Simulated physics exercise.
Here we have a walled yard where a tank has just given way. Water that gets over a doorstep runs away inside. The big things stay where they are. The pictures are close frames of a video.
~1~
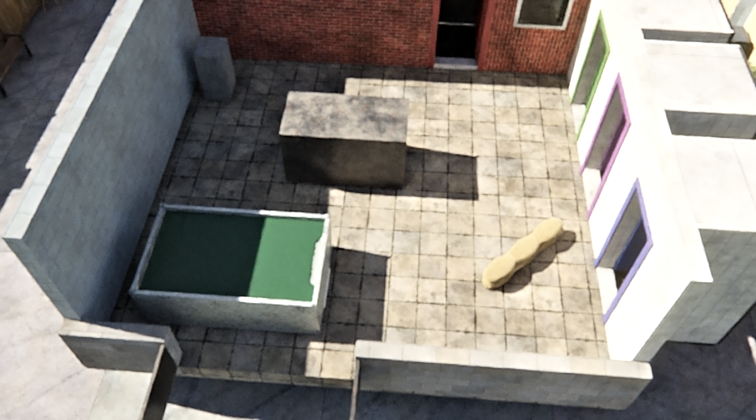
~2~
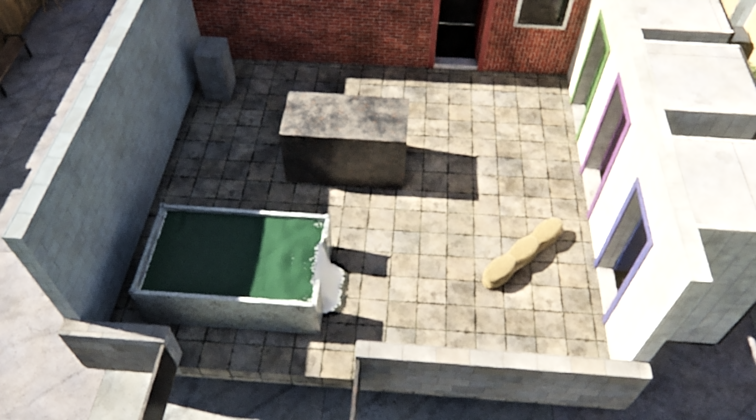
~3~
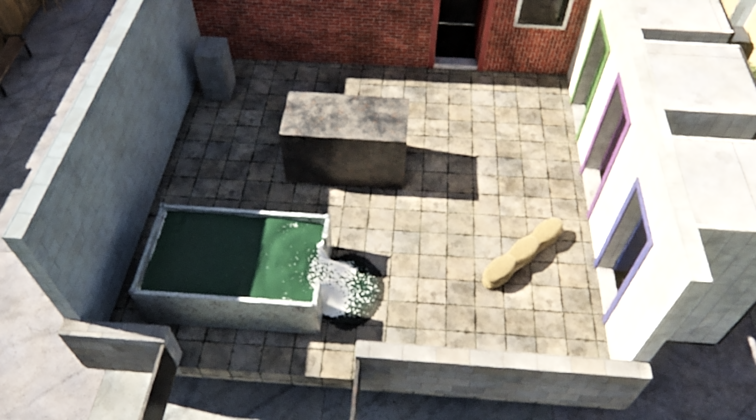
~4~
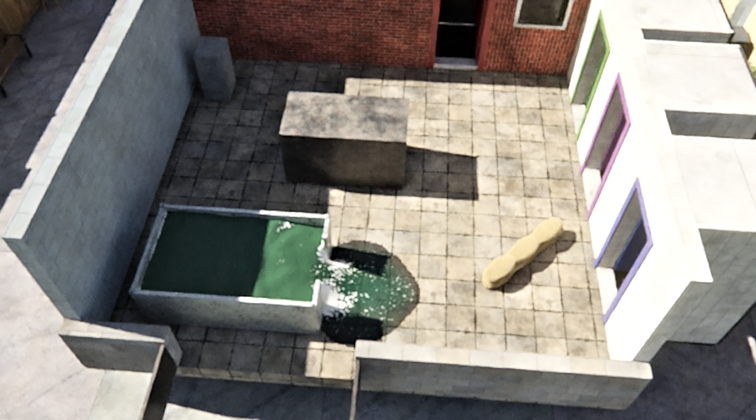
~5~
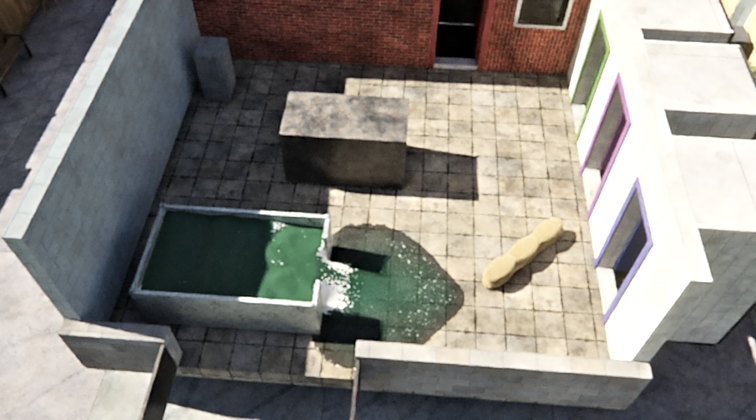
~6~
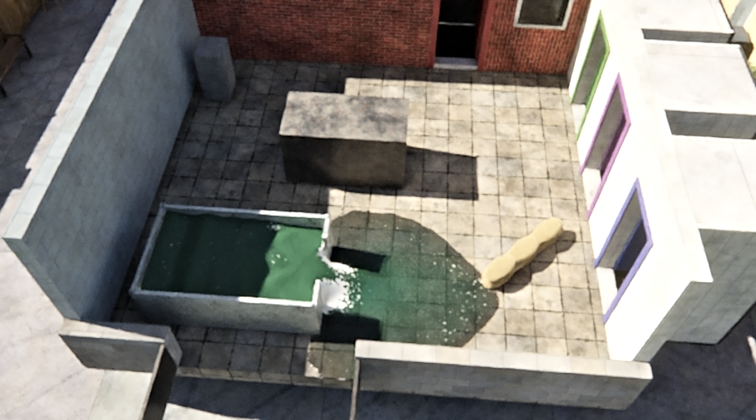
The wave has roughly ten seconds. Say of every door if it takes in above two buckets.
The green door floods; the red door holds within the limit; the blue door floods; the purple door holds within the limit.
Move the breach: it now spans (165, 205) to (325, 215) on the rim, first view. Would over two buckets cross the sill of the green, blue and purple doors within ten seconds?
Then: The green one floods; the blue one keeps below it; the purple one stays under.
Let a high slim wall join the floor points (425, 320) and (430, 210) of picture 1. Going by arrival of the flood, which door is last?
Last comes the door marked green.
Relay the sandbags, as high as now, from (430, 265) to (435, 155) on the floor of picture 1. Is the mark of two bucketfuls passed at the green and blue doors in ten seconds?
My reading: Green door takes less; blue door takes more.
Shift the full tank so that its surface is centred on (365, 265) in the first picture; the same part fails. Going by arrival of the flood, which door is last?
It is the door marked red.
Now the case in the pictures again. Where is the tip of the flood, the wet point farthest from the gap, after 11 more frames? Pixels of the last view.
Close to (573, 165).
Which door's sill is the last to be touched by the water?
I say the red-painted one.
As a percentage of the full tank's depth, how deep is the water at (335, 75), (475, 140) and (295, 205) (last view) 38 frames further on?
About 0, 6 and 0 per cent.
A moment on, water covers 25 % of the floor; the green door not reached, the red door not reached, the blue door not reached, the purple door not reached.
Next, water covers 35 % of the floor; the green door not reached, the red door not reached, the blue door under two buckets in, the purple door wet at the sill, nothing in.
Then, water covers 40 % of the floor; the green door under two buckets in, the red door not reached, the blue door over two buckets in, the purple door wet at the sill, nothing in.
Later, water covers 55 % of the floor; the green door under two buckets in, the red door wet at the sill, nothing in, the blue door far over two buckets in, the purple door wet at the sill, nothing in.
In the end, water covers 80 % of the floor; the green door over two buckets in, the red door wet at the sill, nothing in, the blue door far over two buckets in, the purple door wet at the sill, nothing in.
